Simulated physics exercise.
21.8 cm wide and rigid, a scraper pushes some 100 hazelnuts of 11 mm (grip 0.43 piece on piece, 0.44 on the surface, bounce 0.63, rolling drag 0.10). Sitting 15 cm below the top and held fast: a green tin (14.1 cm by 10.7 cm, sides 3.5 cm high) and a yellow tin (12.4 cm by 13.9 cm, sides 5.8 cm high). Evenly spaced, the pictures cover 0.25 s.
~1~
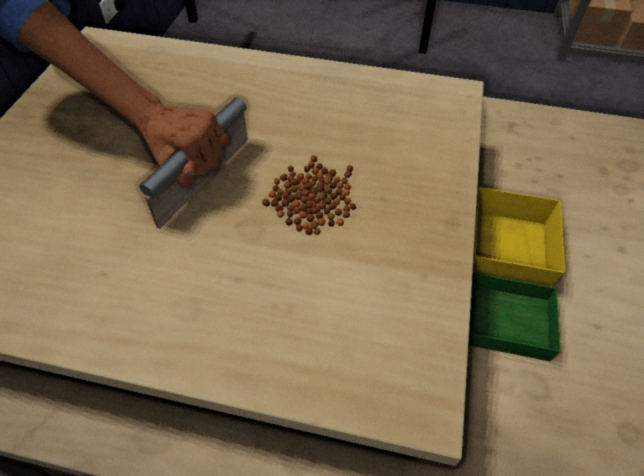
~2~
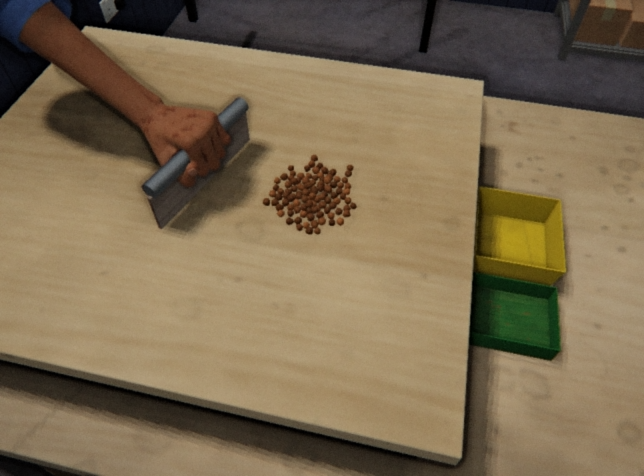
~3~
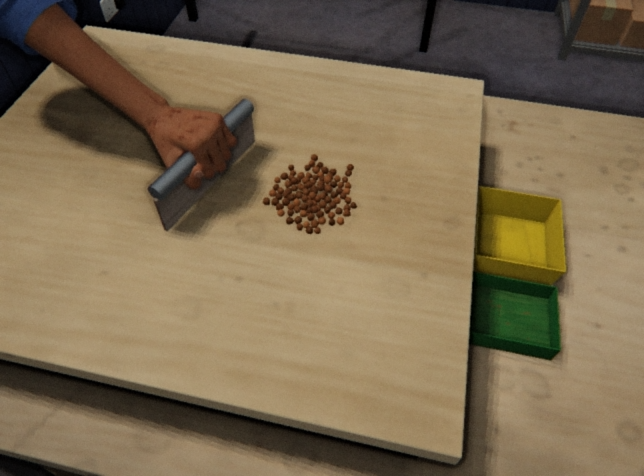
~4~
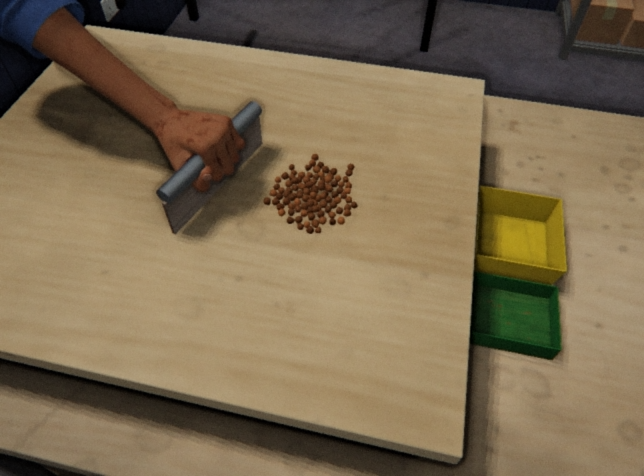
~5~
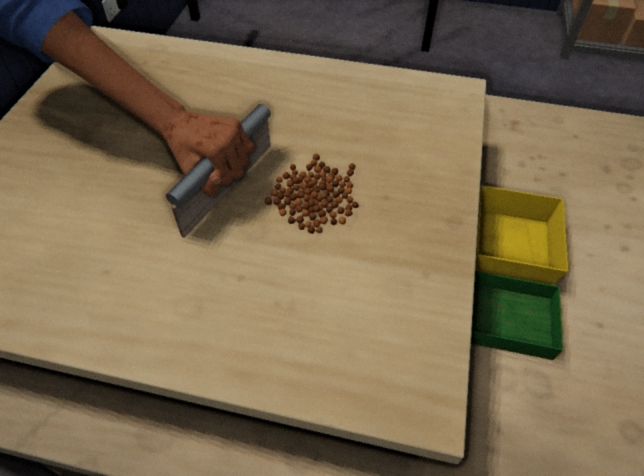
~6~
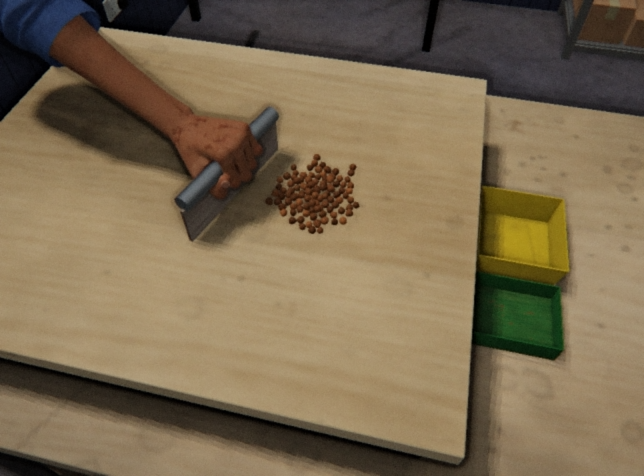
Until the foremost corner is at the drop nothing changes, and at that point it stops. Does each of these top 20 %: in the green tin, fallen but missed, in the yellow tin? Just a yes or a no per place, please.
Green tin, yes; fallen but missed, no; yellow tin, no.
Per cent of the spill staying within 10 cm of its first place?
About 10 per cent.
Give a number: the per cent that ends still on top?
Share: Close to 45 in a hundred.
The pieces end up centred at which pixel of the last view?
I'd point to somewhere near (470, 315).
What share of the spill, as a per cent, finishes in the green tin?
It comes to about 45 percent.
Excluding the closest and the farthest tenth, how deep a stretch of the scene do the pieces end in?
Roughly 24 cm.
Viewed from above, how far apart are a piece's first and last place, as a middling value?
Some 28 cm.
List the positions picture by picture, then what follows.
Scraper from (151, 202) to (242, 115); moved 0.0 cm; pieces shifted so far, 0; middle of the spill at (314, 192); green tin at (510, 309); yellow tin at (519, 227), in the first frame.
Scraper from (153, 202) to (244, 115); moved 0.3 cm; pieces shifted so far, 0; middle of the spill at (314, 192), in the second frame.
Scraper from (159, 204) to (249, 117); moved 1.3 cm; pieces shifted so far, 0; middle of the spill at (315, 191), in the third frame.
Scraper from (167, 208) to (257, 119); moved 2.6 cm; pieces shifted so far, 0; middle of the spill at (315, 191), in the fourth frame.
Scraper from (176, 211) to (265, 122); moved 3.9 cm; pieces shifted so far, 0; middle of the spill at (316, 191), in the fifth frame.
Scraper from (185, 215) to (273, 124); moved 5.2 cm; pieces shifted so far, 0; middle of the spill at (317, 191); green tin at (513, 308); yellow tin at (523, 226), in the sixth frame.
Then, 0.52 s after the last picture, scraper 19 cm from its start, spill 16 cm wide; still on top 100 %.
Then, 1.05 s after the last picture, scraper 33 cm from its start, spill 23 cm wide; still on top 100 %.
Then, 1.50 s after the last picture, scraper 39 cm from its start, spill 27 cm wide; green tin 40 %, off the edge, not caught 10 %, still on top 45 %.
In the end, green tin 45 %, yellow tin 0 %, fallen but missed 10 %, still on top 45 %.
